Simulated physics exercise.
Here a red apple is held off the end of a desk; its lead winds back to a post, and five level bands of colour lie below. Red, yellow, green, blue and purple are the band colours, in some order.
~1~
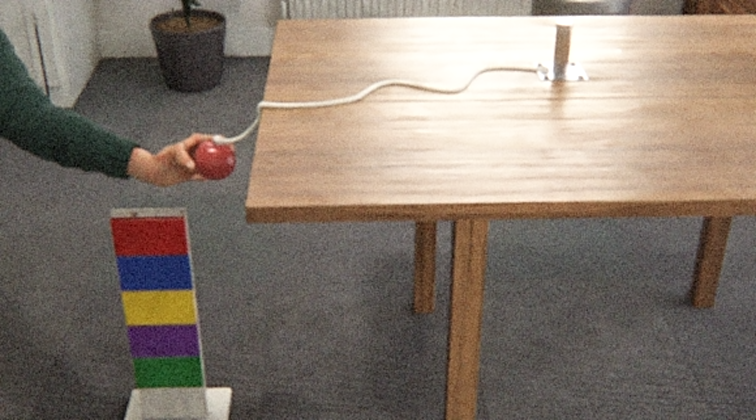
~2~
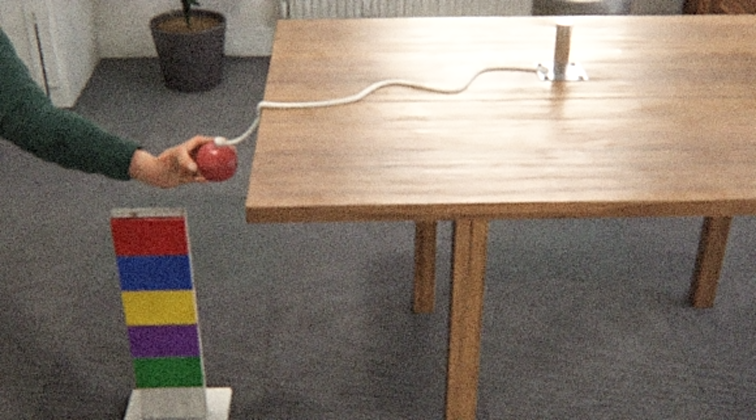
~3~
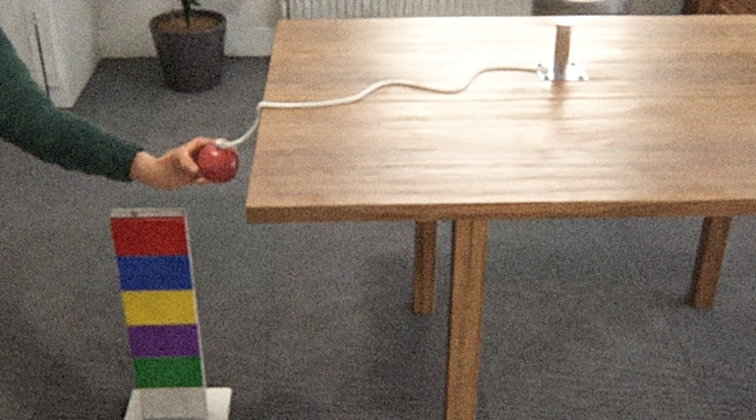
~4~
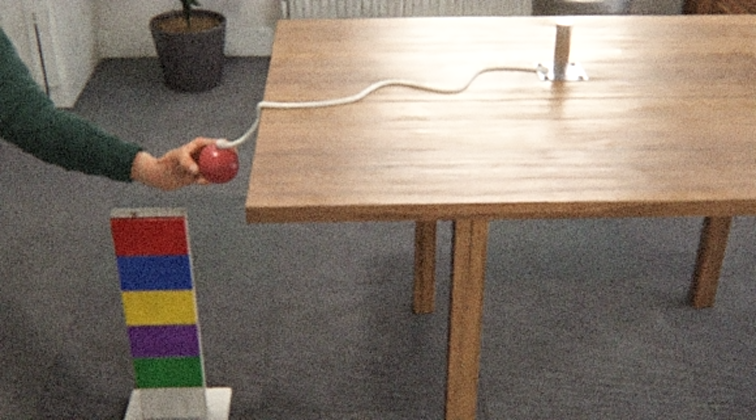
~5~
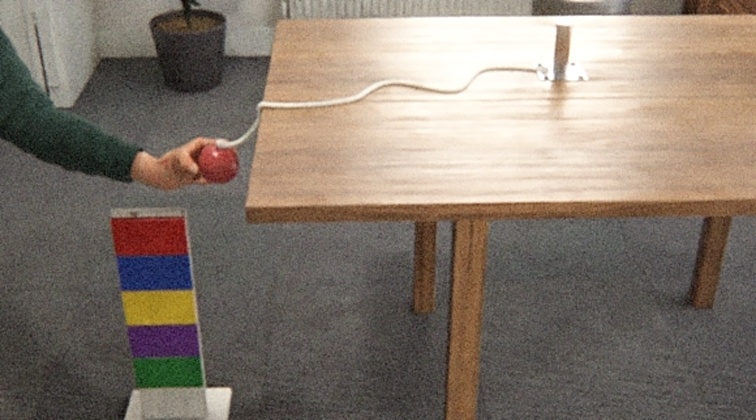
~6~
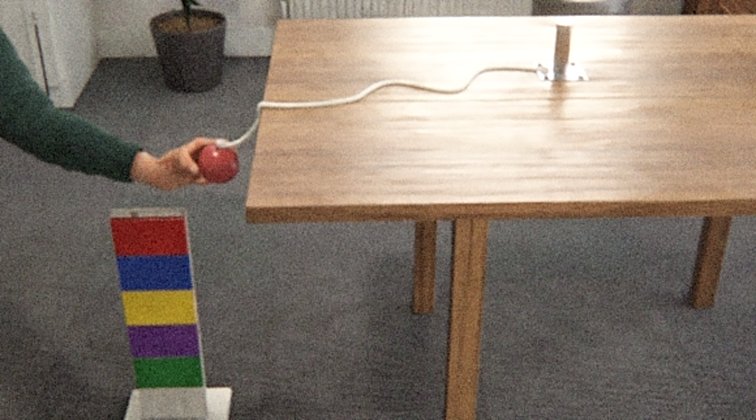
An arm in a dark green sleeve reaches in from the left of a grey-carpeted room, seen from slightly above, beside a wooden table. The hand holds a red ball-like object off the table's left edge, its white cord winding back to a small post, above a stand banded red, blue, yellow, purple and green. The hand dips very slightly, then stays nearly still, while the camera remains steady.
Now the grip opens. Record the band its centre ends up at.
Centre ends at red.
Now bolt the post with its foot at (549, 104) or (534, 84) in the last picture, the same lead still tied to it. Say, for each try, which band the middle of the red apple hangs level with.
Answer, in order: Blue, blue.
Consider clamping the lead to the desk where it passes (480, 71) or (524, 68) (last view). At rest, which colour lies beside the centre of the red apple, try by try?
Going through them one at a time, the answers are red; red.
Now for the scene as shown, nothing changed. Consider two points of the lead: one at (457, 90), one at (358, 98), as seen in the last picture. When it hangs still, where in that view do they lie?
First: (425, 84). Second: (306, 96).
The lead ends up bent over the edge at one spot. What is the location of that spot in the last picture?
It's the piece you see at (313, 105).
Soon after, apple near (263, 226); level with red.
Then, apple near (265, 228); level with red.
At rest, apple near (272, 230); level with red. The lead holds its middle at red.
